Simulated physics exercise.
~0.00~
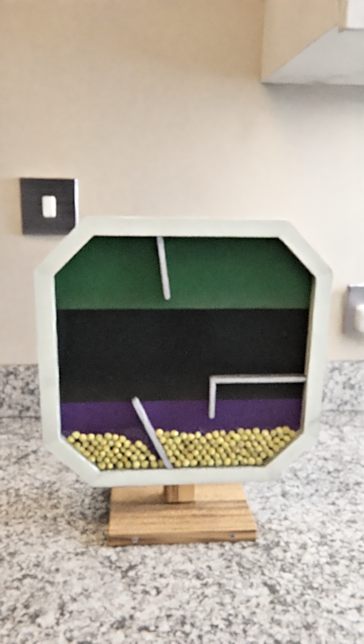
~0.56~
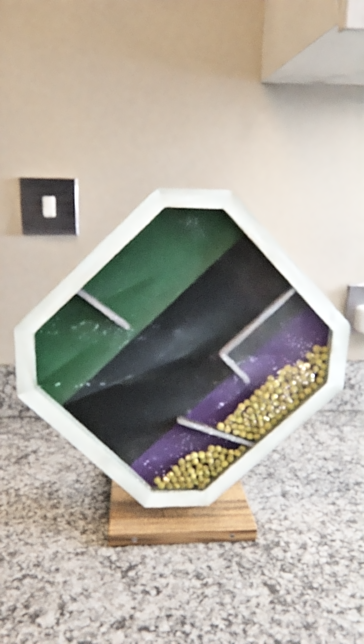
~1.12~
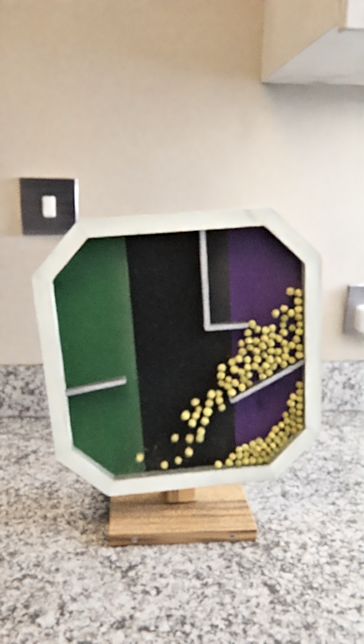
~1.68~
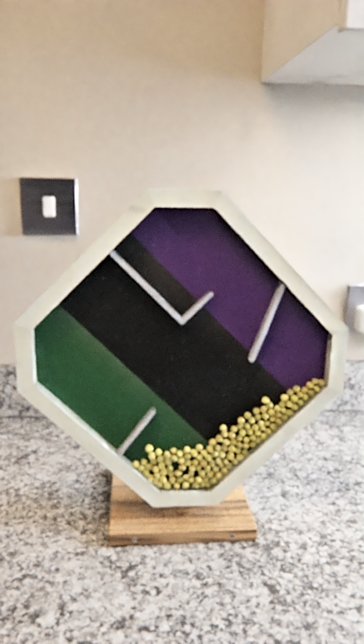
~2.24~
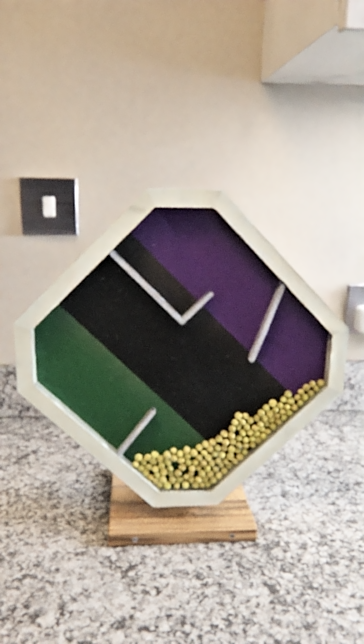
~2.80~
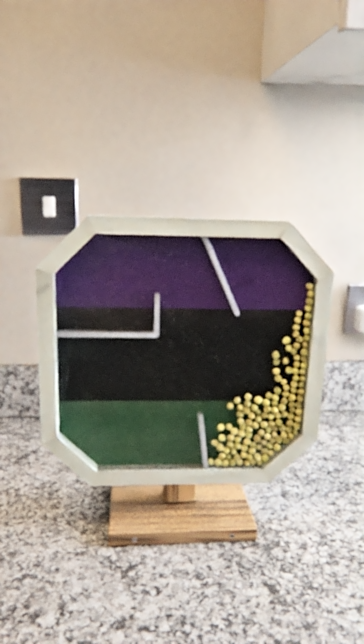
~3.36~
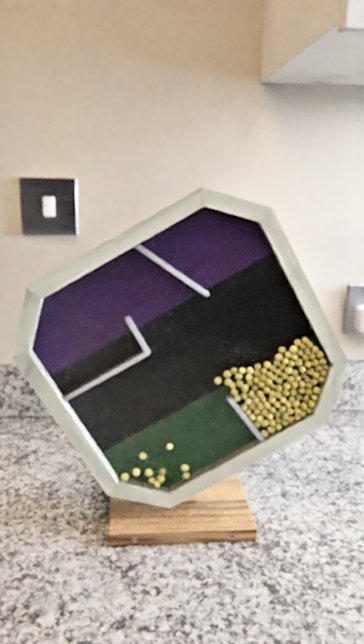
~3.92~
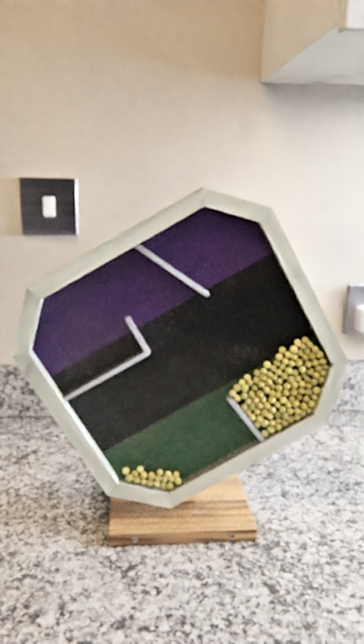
On a speckled stone counter, seen straight on by a still camera, a pale-rimmed octagonal case with a clear front stands on a wooden base near a wall switch. Its backing is green above, black in the middle and purple below, with pale bars inside and yellowish beans along the bottom. The case turns anticlockwise, and the beans shift right, spill down past the bars and settle in a sloping heap. After a pause it turns further the same way, carrying beans up the right side. A few drop lower left, and the case stops tilted, most beans resting right behind a short bar and a small group at the bottom on green.
